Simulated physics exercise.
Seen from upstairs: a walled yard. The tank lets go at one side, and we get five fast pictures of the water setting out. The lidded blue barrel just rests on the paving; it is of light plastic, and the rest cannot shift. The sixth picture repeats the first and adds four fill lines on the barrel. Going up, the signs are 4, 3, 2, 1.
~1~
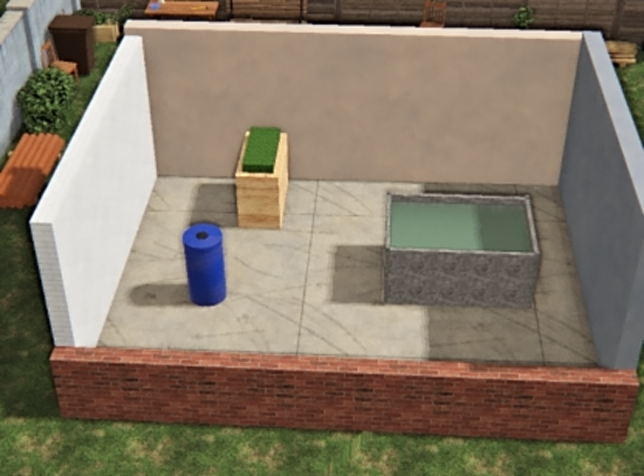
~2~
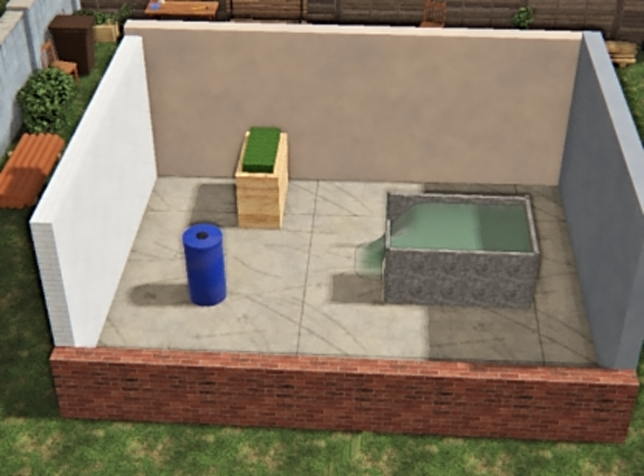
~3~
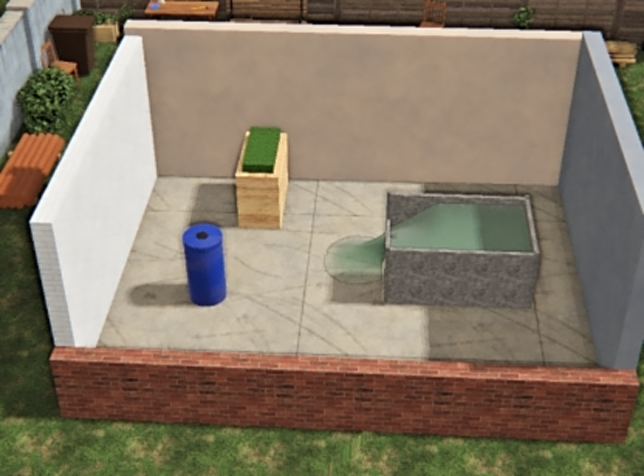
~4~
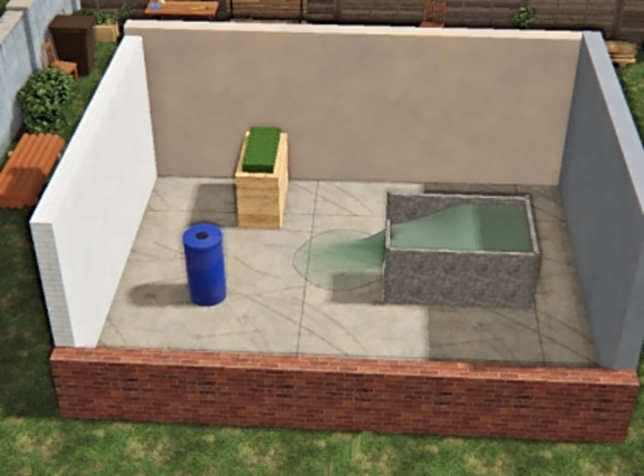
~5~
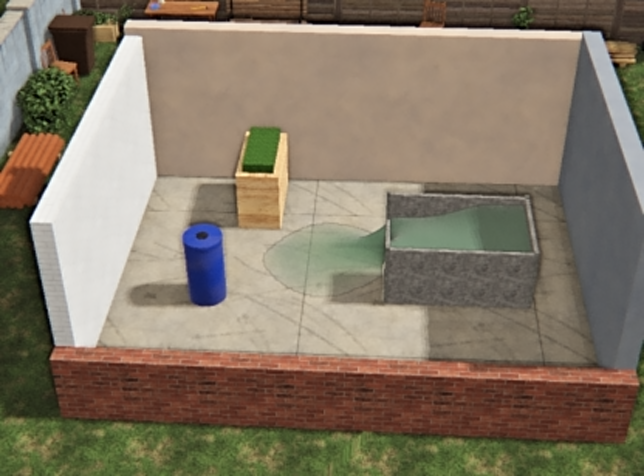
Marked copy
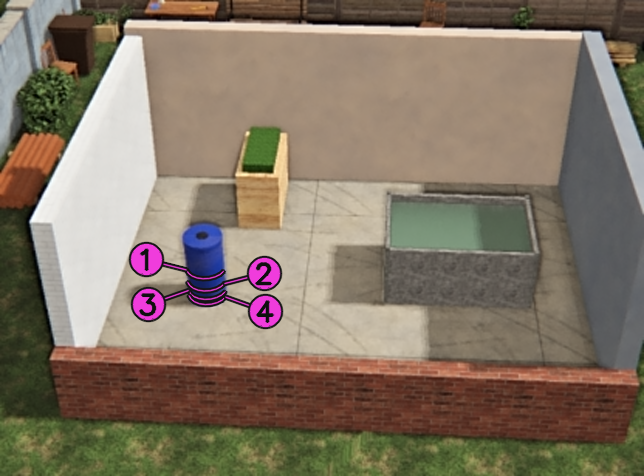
Greenish water poured from the left side of a stone tank in a walled yard and spread across the paved ground towards a blue barrel, while the barrel and a grass-topped wooden box stayed still.
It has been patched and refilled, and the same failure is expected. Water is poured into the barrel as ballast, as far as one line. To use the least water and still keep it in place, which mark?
It is 2.
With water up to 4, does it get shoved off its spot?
Yes.
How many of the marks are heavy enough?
Two of them.
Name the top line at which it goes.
Here it is line 3.
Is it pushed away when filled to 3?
Yes, that goes wrong.
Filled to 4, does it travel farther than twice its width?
Yes, clearly.
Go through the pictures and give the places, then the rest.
Lid of the blue barrel at (203, 236); tank full, its middle at (459, 228), in the first frame.
In the second frame, 1 % of the ground under water, its edge towards the barrel at (361, 264).
In the third frame, 3 % of the ground under water, its edge towards the barrel at (337, 272).
In the fourth frame, 5 % of the ground under water, its edge towards the barrel at (308, 275).
Lid of the blue barrel at (203, 236); 8 % of the ground under water, its edge towards the barrel at (275, 268), in the fifth frame.
In magenta, 1 at (202, 278); 2 at (204, 291); 3 at (204, 299); 4 at (205, 304); from the bottom up 4, 3, 2, 1.
For line 1, it does not move.
For line 2, it does not move.
For line 3, it is pushed about its own width away.
For line 4, it is pushed about 4 times its own width away.
